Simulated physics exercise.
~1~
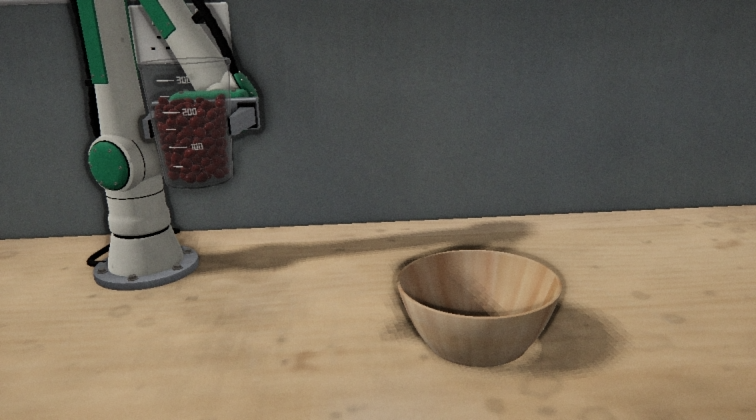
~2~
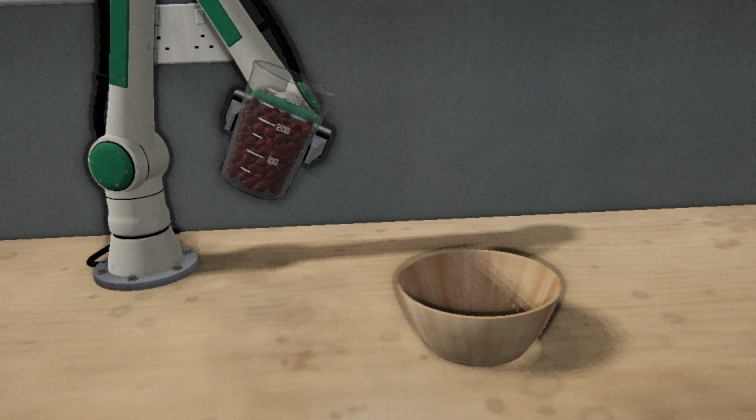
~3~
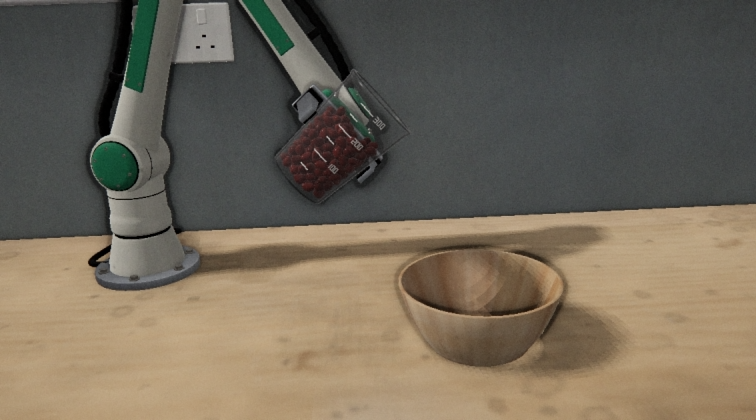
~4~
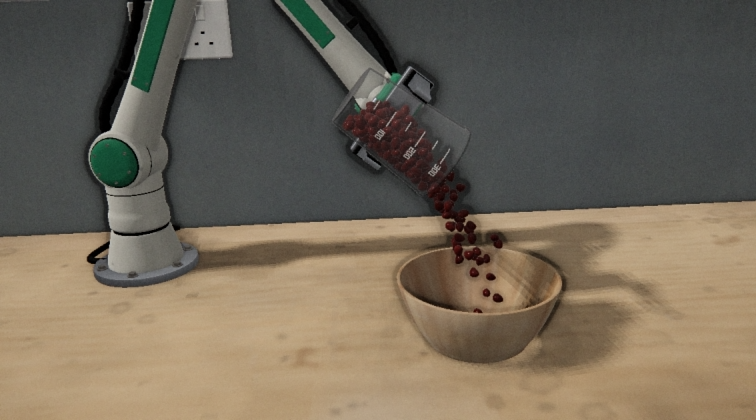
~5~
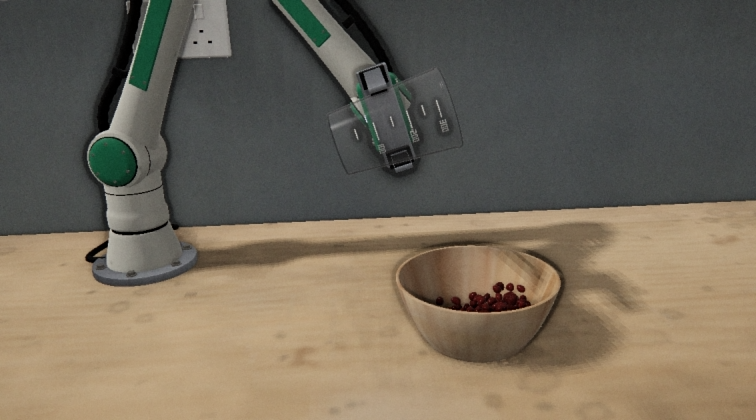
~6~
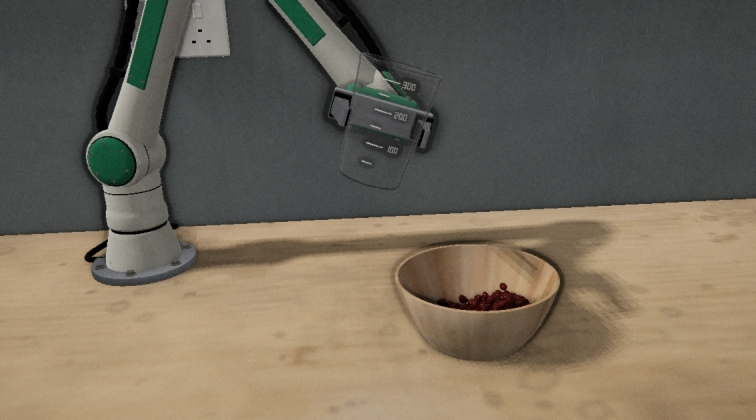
A white and green robot arm carried a clear cup of dark red beans to the right, tipped it over and poured them into a wooden bowl, then turned the empty cup back nearly upright while the beans lay in the bowl.
